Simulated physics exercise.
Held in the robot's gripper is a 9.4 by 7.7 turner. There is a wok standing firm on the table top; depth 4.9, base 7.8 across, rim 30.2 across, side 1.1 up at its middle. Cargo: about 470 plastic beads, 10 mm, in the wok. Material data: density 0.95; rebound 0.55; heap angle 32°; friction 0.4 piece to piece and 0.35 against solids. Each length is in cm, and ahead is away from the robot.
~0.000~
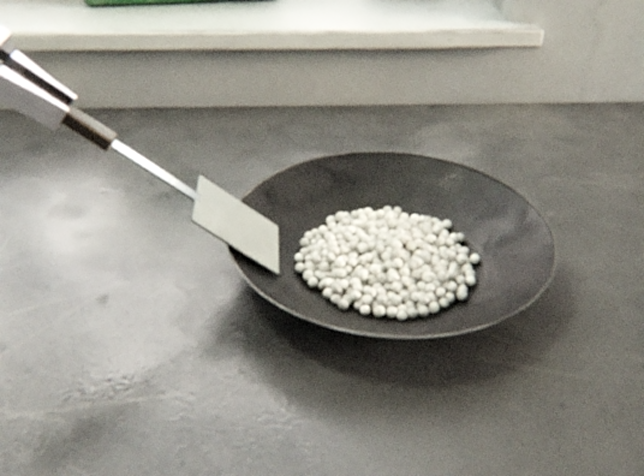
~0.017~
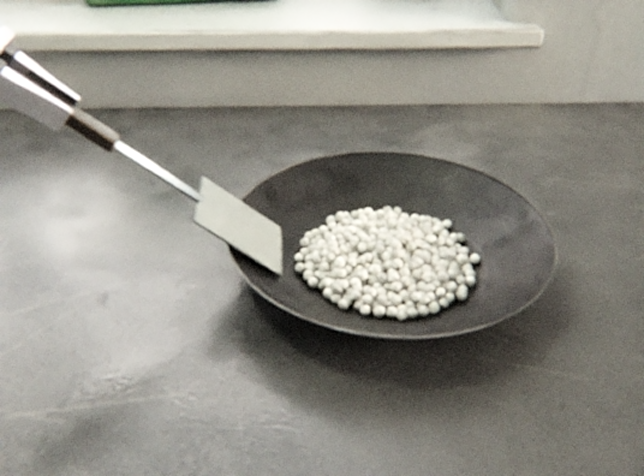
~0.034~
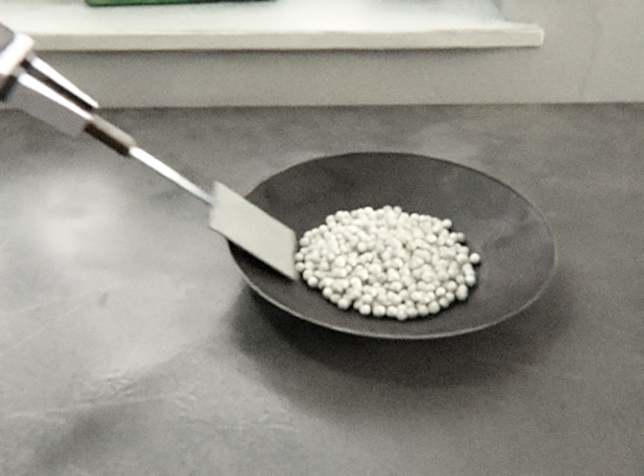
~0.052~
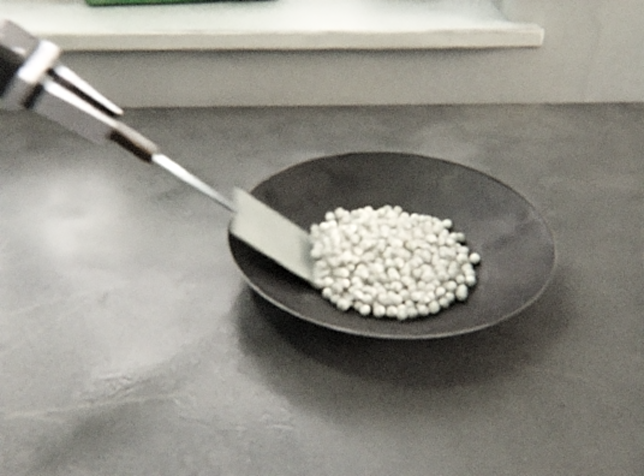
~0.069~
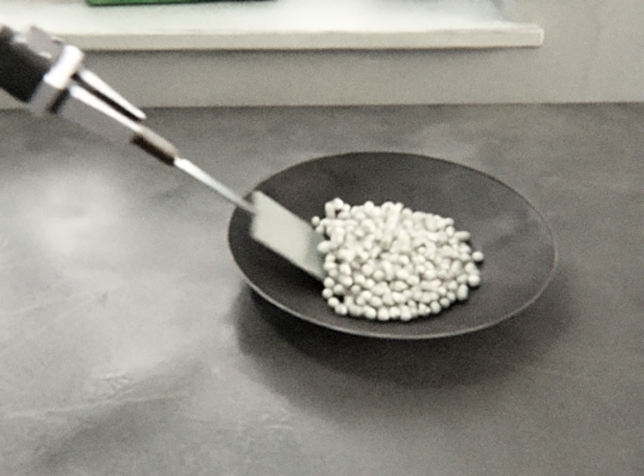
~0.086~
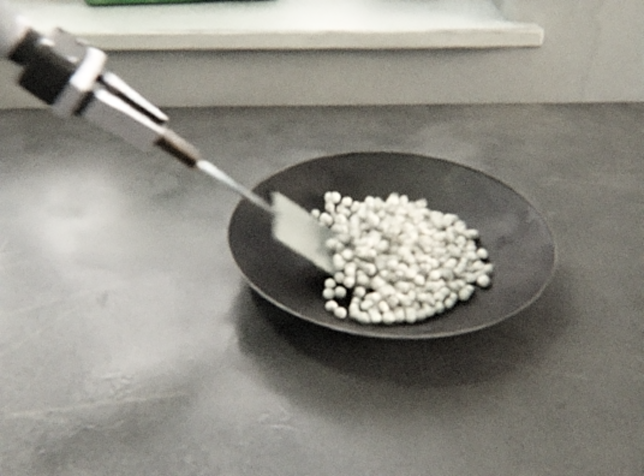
Robot arm lowering a flat turner rightward into a dark wok, pushing into a heap of pale beads and shifting them right.
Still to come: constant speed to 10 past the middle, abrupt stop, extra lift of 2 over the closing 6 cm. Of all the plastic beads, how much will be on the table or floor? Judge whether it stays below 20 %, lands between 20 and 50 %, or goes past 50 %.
It lands between 20 and 50 %.
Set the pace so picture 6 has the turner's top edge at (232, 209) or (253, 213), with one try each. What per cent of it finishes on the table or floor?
Try one roughly 0 per cent; try two roughly 15 per cent.
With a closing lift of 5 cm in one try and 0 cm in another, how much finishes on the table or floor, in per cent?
Roughly 20 % and then 30 %.
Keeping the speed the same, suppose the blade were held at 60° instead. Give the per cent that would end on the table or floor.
Some 30 in a hundred.
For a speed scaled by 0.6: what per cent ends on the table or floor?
Something close to 10 per cent ends up on the table or floor.
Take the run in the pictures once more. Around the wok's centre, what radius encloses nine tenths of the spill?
Distance from centre: Approx. 60 cm.
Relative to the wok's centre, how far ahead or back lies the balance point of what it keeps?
Roughly 4.0 centimetres ahead.
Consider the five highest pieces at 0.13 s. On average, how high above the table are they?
Roughly 6 cm above the table.
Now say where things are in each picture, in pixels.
In the first frame, turner top edge at (196, 197), sloping 40°; upper third of the load around (389, 251), from x 300 to 475, top at y 210; 471 in the wok.
In the second frame, turner top edge at (199, 198), sloping 40°; upper third of the load around (389, 251), from x 300 to 475, top at y 210.
In the third frame, turner top edge at (214, 203), sloping 40°; upper third of the load around (389, 251), from x 300 to 475, top at y 210.
In the fourth frame, turner top edge at (235, 209), sloping 40°; upper third of the load around (382, 251), from x 305 to 475, top at y 210.
In the fifth frame, turner top edge at (255, 213), sloping 40°; upper third of the load around (388, 245), from x 315 to 480, top at y 205.
In the sixth frame, turner top edge at (275, 214), sloping 40°; upper third of the load around (394, 239), from x 315 to 485, top at y 200; 471 in the wok.
After 0.13 s, sloping 40°, highest piece 7 above the table; 471 in the wok.
After 0.17 s, sloping 40°, highest piece 7 above the table; 471 in the wok.
After 0.39 s, sloping 40°, highest piece 12 above the table; 327 in the wok, 116 on the table or floor, 28 on the blade or in flight.
After 1.44 s, sloping 40°, highest piece 3 above the table; 327 in the wok, 144 on the table or floor.
At rest, 327 in the wok, 144 on the table or floor. That is 31 % on the table or floor.
